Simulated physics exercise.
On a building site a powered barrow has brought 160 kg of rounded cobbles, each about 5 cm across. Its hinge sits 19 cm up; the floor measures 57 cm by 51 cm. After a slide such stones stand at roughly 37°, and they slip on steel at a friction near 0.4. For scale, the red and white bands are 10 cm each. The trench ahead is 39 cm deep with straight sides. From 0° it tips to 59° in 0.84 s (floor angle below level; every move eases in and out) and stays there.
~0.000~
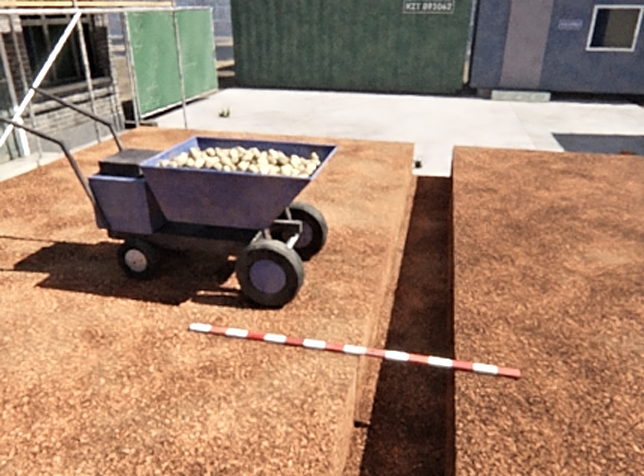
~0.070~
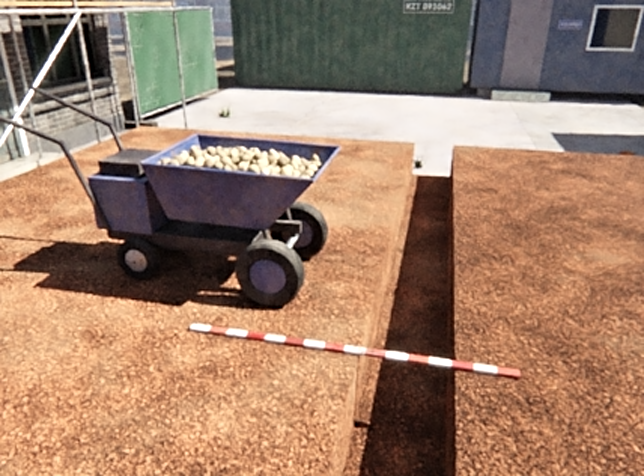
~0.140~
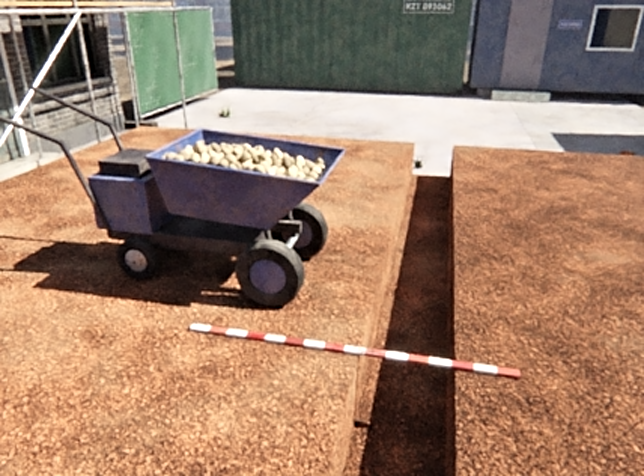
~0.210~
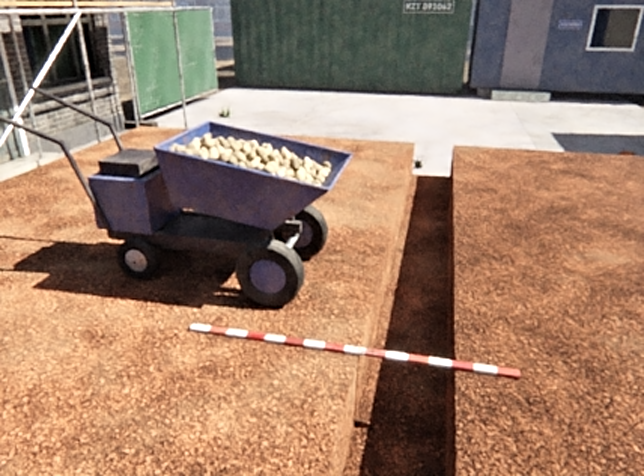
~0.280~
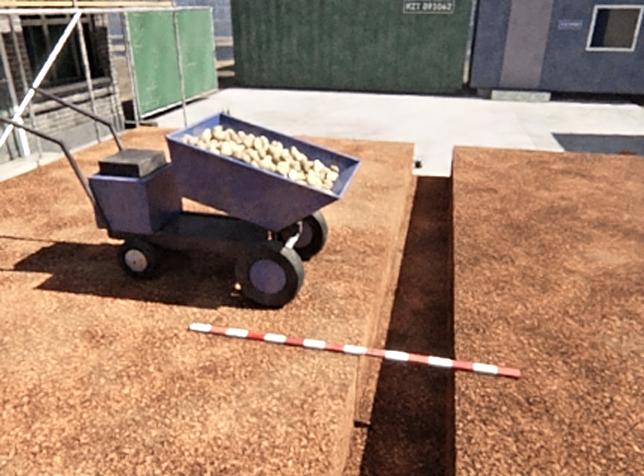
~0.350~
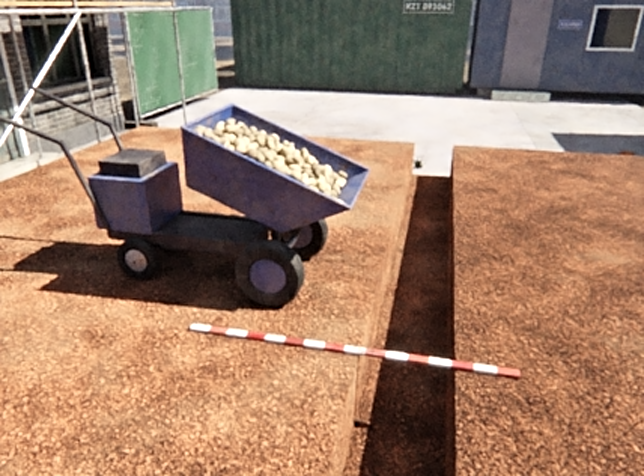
Blue tray of rounded cobbles on a powered barrow tilting gradually forward to the right, beside a straight-sided trench in reddish ground.
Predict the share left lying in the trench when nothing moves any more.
Roughly 73 per cent ends in the trench.
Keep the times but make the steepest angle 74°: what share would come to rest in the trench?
It would be near 95 per cent.
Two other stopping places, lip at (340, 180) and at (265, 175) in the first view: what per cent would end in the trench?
Near 55 per cent from the first place, 65 from the second.
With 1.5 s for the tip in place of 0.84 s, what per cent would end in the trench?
Then about 80 per cent.
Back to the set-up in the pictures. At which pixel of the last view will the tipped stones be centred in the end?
Their middle is at about (417, 339).
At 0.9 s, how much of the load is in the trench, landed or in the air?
Some 15 per cent.
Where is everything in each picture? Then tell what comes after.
Lip at (311, 179), floor tilted 0°, highest stones at (233, 155), in the first picture.
The tray is at 1°, its lip at (314, 181); the top of the load is at (234, 154); the stones move at 0.3 m/s on average, in the second picture.
Lip at (320, 184), floor tilted 4°, highest stones at (228, 150); the stones move at 0.5 m/s on average, in the third picture.
Lip at (329, 190), floor tilted 9°, highest stones at (216, 143); the stones move at 0.7 m/s on average, in the fourth picture.
The tray is at 15°, its lip at (339, 198); the top of the load is at (215, 136); the stones move at 0.9 m/s on average, in the fifth picture.
The tray is at 22°, its lip at (350, 209); the top of the load is at (228, 129); the stones move at 0.9 m/s on average, in the sixth picture.
After 0.6 s the floor is at 50°; 100 % in the tray; the foremost stones are at (365, 235).
After 0.9 s the floor is at 59°; 87 % in the tray, 13 % in the trench; the foremost stones are at (434, 290).
After 1.3 s the floor is at 59°; 51 % in the tray, 42 % in the trench, 7 % past the trench; the foremost stones are at (526, 295).
After 3.2 s the floor is at 59°; 20 % in the tray, 73 % in the trench, 7 % past the trench; the foremost stones are at (636, 308).
